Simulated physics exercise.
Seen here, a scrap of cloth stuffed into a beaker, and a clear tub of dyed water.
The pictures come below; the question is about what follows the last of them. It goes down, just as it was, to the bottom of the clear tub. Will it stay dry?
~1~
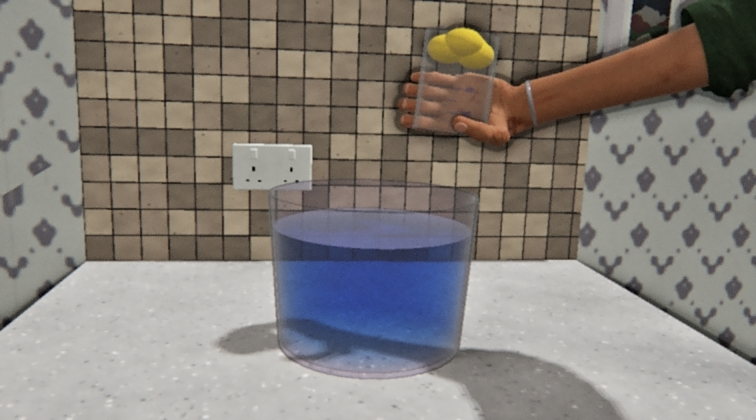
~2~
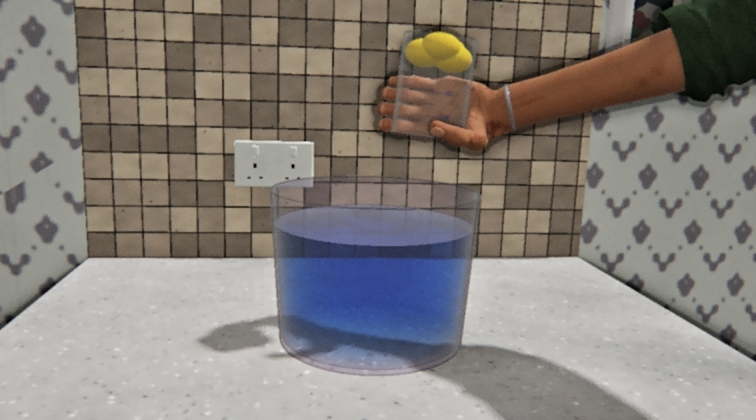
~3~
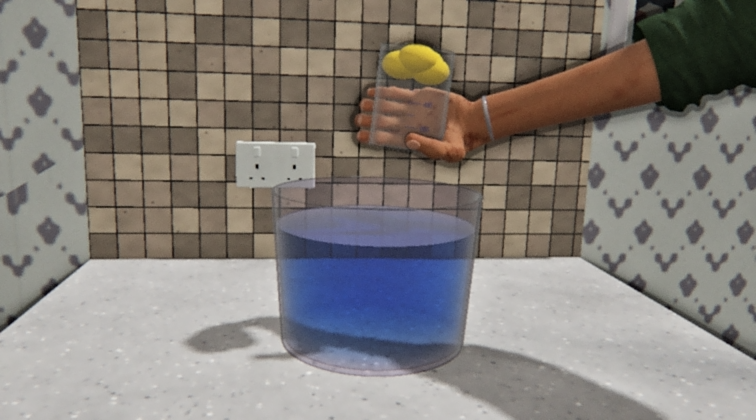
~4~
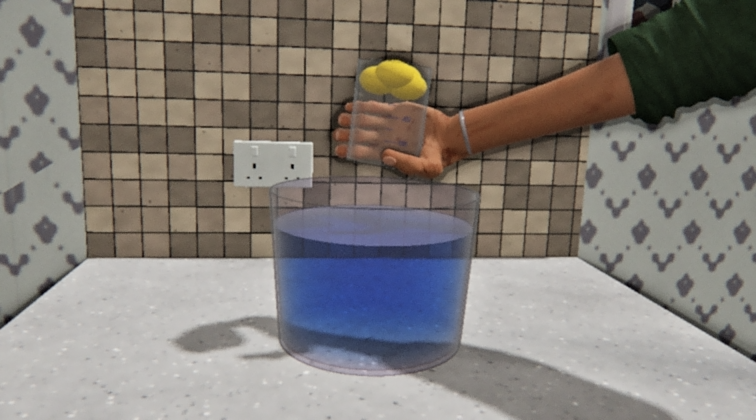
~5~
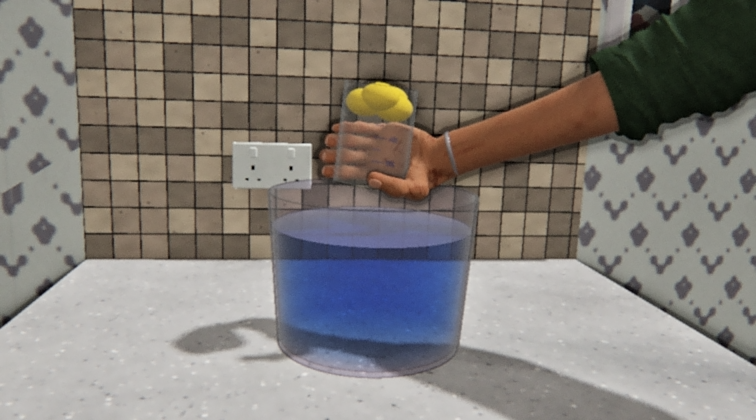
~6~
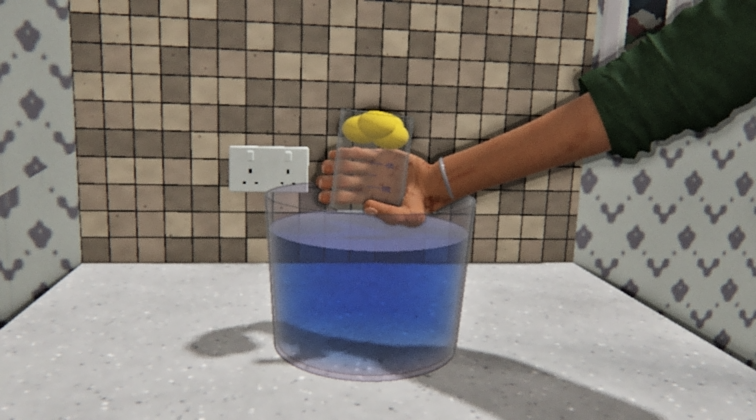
Yes, I expect it will not get a drop down there.
Next, the beaker enters the dyed water.
After that, air is trapped inside and holds the level down.
Finally, the beaker is under, still full of air, and the scrap of cloth is dry.
